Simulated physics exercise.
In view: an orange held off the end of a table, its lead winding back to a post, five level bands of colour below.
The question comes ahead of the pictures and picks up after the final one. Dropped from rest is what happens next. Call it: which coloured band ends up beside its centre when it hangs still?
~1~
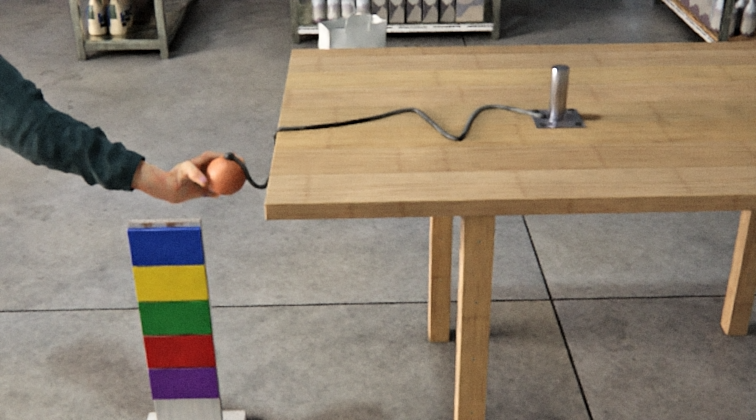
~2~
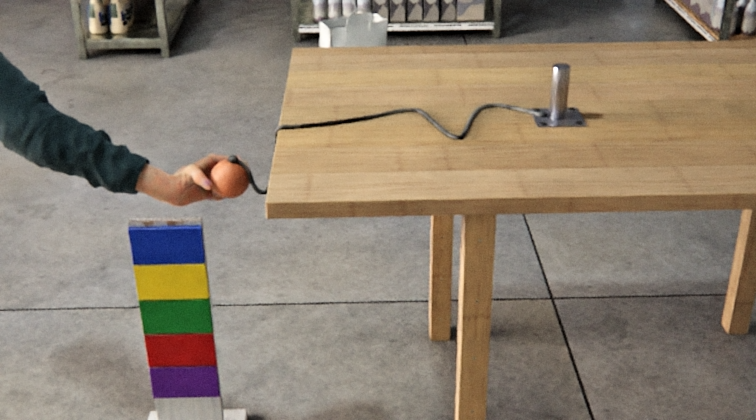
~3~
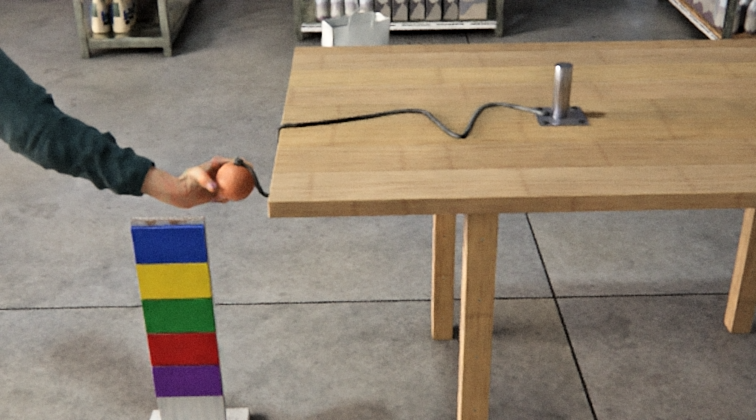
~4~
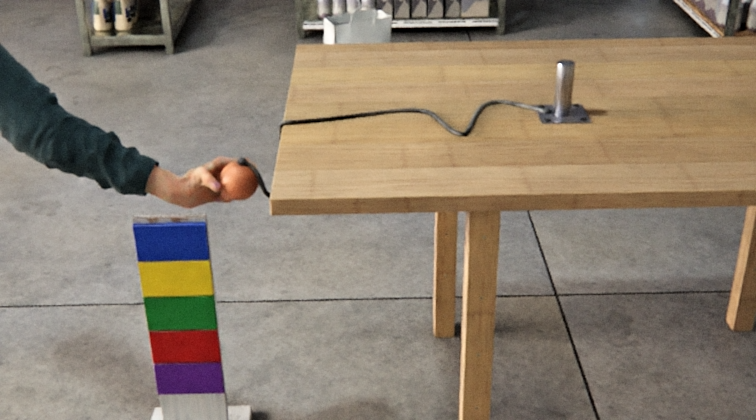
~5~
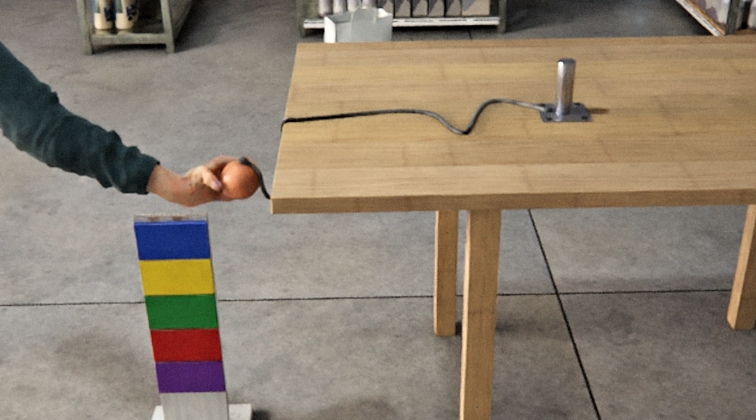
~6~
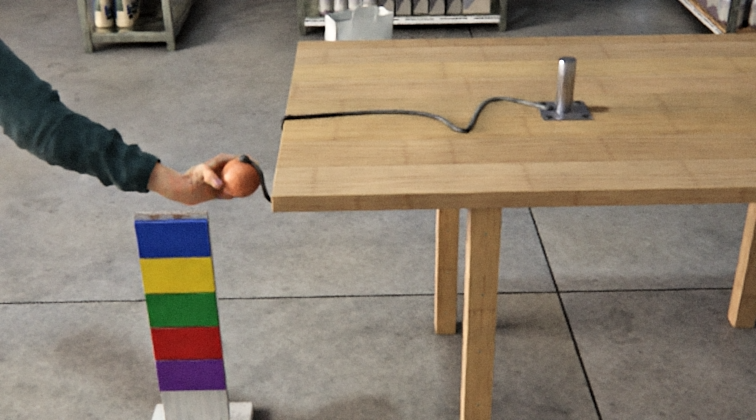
Red, beside its centre.
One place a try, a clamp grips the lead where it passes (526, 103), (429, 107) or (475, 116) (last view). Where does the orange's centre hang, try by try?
Try one gives (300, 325), try two (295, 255), and try three (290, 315).
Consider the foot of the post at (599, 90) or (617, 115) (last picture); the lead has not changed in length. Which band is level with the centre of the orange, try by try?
Green; green.
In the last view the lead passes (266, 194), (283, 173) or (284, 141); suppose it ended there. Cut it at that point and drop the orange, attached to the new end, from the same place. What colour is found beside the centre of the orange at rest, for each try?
Try 1: Green. Try 2: Yellow. Try 3: Blue.
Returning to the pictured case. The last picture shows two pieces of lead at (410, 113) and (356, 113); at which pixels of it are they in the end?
The first moves to (322, 114), the second to (285, 135).
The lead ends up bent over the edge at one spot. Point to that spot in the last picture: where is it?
Near pixel (369, 113).
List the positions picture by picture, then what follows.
In the first frame, orange (227, 176); blue (166, 248); yellow (170, 284); green (175, 319); red (179, 352); purple (183, 384).
In the second frame, orange (230, 179); lead through (505, 107) (466, 130) (423, 113) (344, 122) (276, 152).
In the third frame, orange (236, 181).
In the fourth frame, orange (240, 181); lead through (509, 103) (470, 127) (422, 111) (337, 119) (283, 158).
In the fifth frame, orange (240, 180).
In the sixth frame, orange (241, 178); lead through (511, 100) (472, 124) (410, 113) (322, 116) (283, 169).
A little later, orange near (319, 333); level with red.
Next, orange near (284, 332); level with red.
When it is over, orange near (301, 334); level with red. The red one.
